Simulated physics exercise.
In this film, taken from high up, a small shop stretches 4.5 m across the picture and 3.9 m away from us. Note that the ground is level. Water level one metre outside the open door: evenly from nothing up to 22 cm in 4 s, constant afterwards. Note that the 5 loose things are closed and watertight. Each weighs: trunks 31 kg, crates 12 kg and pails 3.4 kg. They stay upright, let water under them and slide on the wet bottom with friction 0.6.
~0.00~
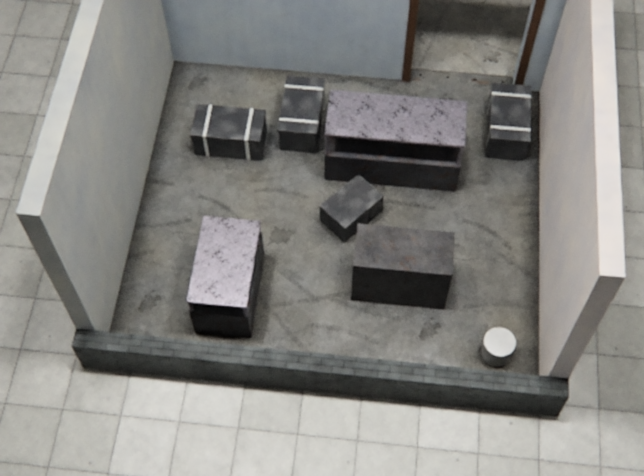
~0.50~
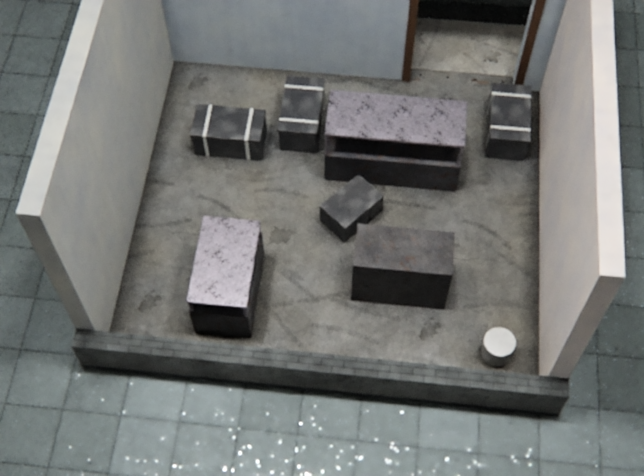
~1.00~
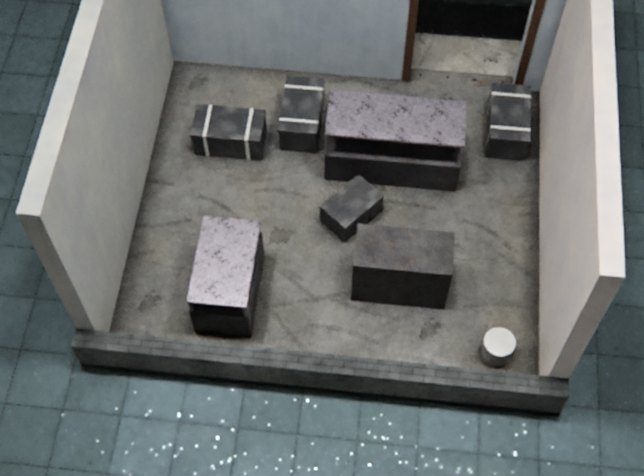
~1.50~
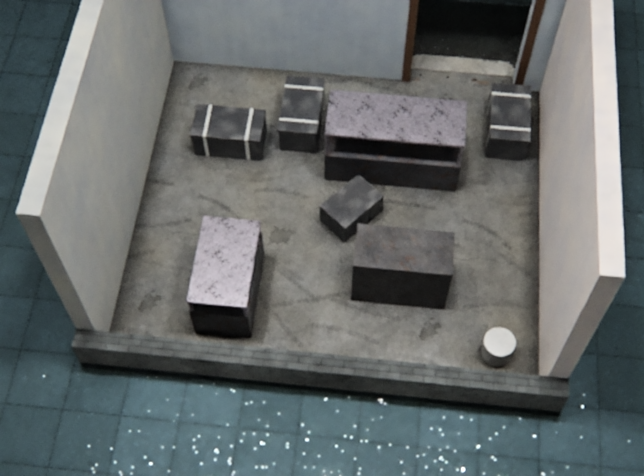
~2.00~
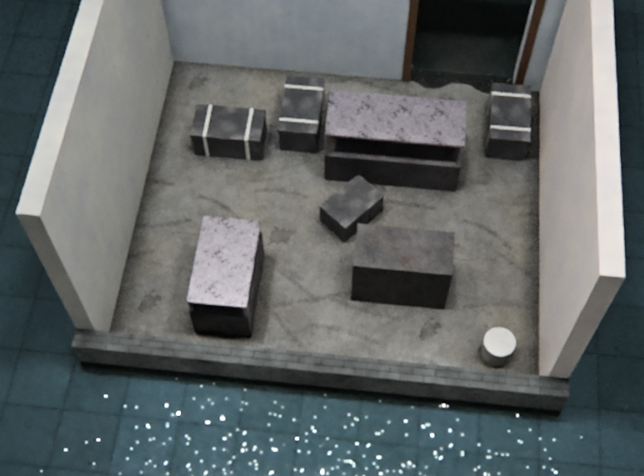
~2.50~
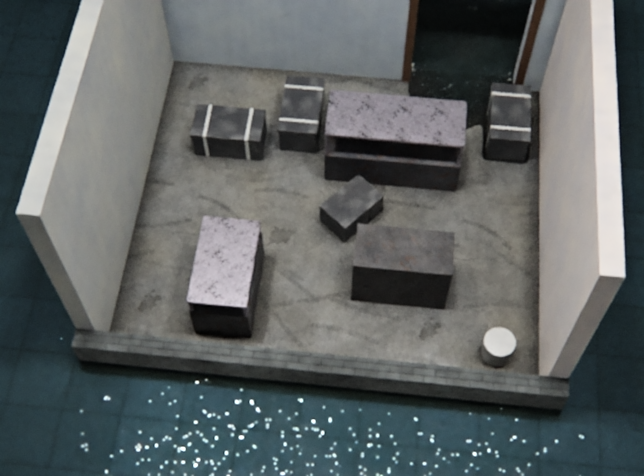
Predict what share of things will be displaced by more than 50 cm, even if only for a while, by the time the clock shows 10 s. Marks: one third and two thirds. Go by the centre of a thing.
It's going to be a fair part, a third to two thirds.
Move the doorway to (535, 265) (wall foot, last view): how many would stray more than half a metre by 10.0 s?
1.
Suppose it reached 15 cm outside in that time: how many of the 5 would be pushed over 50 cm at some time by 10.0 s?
2.
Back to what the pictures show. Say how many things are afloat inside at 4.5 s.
At that instant the tally stands at 0.
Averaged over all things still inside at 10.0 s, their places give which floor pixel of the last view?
They're centred close to (306, 224).
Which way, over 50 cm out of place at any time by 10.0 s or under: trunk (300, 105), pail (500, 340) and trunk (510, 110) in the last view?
In turn: Below the mark, above the mark, above the mark.
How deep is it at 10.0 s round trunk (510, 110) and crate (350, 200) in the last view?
About 12 and 7 cm.
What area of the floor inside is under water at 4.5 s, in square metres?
Somewhere around 4.5 m2, roughly.
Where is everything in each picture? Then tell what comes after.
The first picture shows a trunk at (511, 111), on the bottom; a crate at (352, 201), on the bottom; 0.0 m2 under water; 0 of 5 have shifted.
The second picture shows a trunk at (511, 111), on the bottom; a crate at (352, 201), on the bottom; water covers 0.0 m2; 0 of 5 have shifted.
The third picture shows a trunk at (511, 111), on the bottom; a crate at (352, 201), on the bottom; water covers 0.0 m2; 0 of 5 have shifted.
The fourth picture shows a trunk at (511, 111) rests on the ground; a crate at (352, 201), on the bottom; 0.0 m2 under water; 0 of 5 have shifted.
The fifth picture shows a trunk at (511, 111) rests on the ground; a crate at (352, 201) rests on the ground; water covers 0.0 m2; 0 of 5 have shifted.
The sixth picture shows a trunk at (511, 111) rests on the ground; a crate at (352, 201) rests on the ground; 0.5 m2 under water; 0 of 5 have shifted.
After 3.5 s 0 of 5 are over 50 cm from their spots; 0 afloat.
After 4.5 s 0 of 5 are over 50 cm from their spots; 0 afloat.
After 7.0 s 1 of 5 are over 50 cm from their spots; 1 afloat.
After 10.0 s 2 of 5 are over 50 cm from their spots, and 2 have been at some point; 2 afloat.
